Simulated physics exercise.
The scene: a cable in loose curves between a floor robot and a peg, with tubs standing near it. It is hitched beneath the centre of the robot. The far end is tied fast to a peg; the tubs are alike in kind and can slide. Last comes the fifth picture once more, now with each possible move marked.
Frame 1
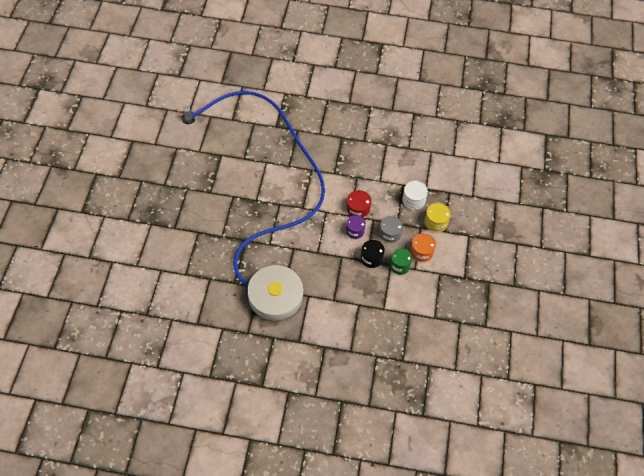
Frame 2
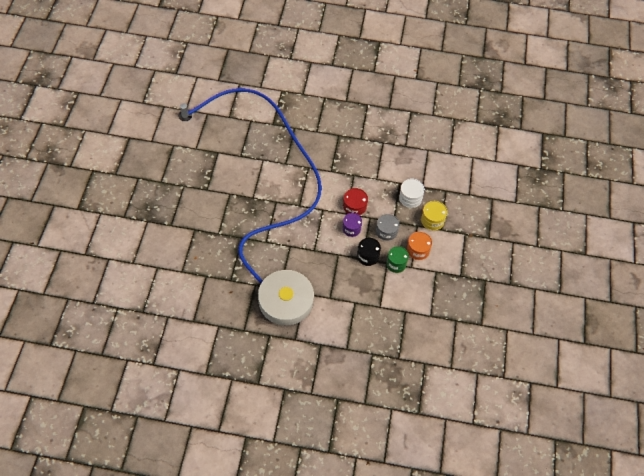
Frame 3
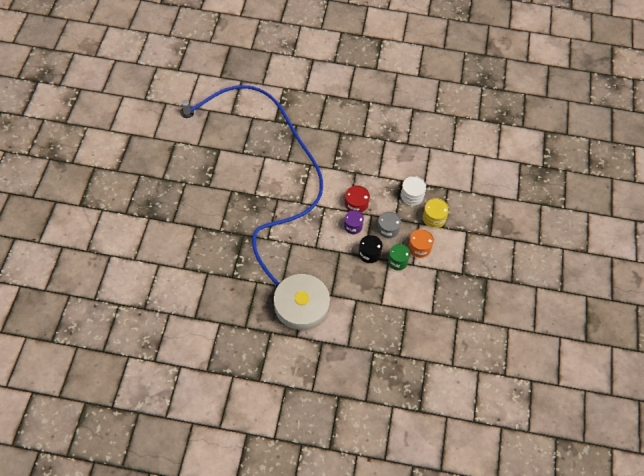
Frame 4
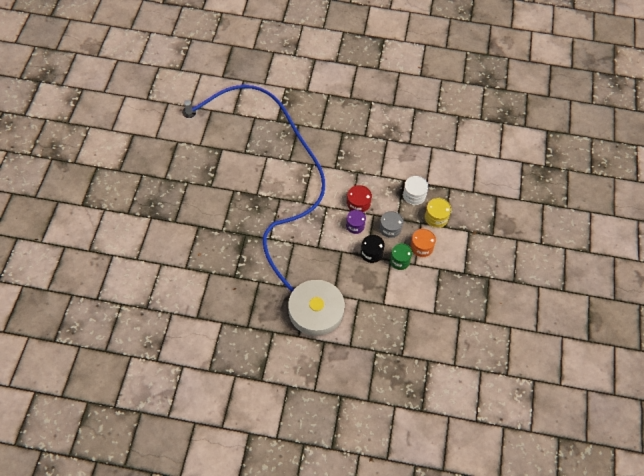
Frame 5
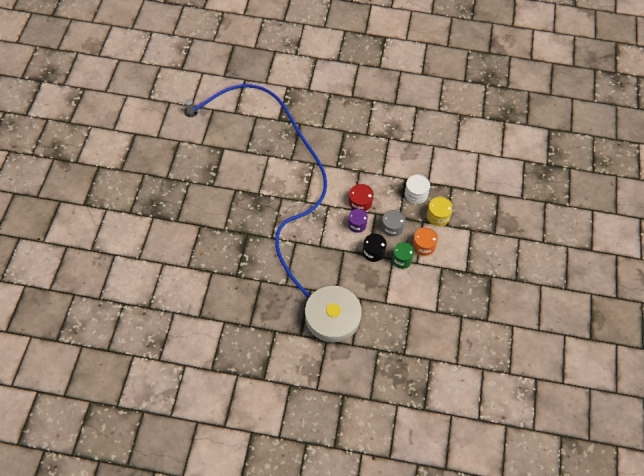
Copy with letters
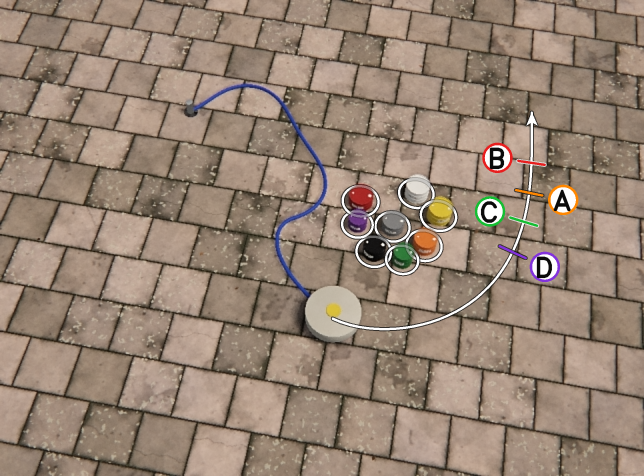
A round grey floor robot trailing a loosely curved blue cable slides slowly right and slightly downward below a cluster of coloured tubs.
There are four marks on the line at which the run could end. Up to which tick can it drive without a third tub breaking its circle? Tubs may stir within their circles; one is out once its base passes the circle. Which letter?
At C, and not beyond.
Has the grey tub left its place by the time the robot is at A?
Yes.
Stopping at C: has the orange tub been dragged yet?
No.
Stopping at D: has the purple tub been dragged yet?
No.
On the marked copy, A at (529, 193); B at (531, 163); C at (524, 222); D at (513, 252); the route from (333, 319) via (506, 263) to (532, 112).
Following C. Soon after the start, robot (426, 320).
Later, robot (497, 275).
In the end, robot (526, 217); black tub (377, 243); green tub (403, 245); one over the rings.
As for the rest, A has four over the rings; B has eight over the rings; D is within the limit but short.
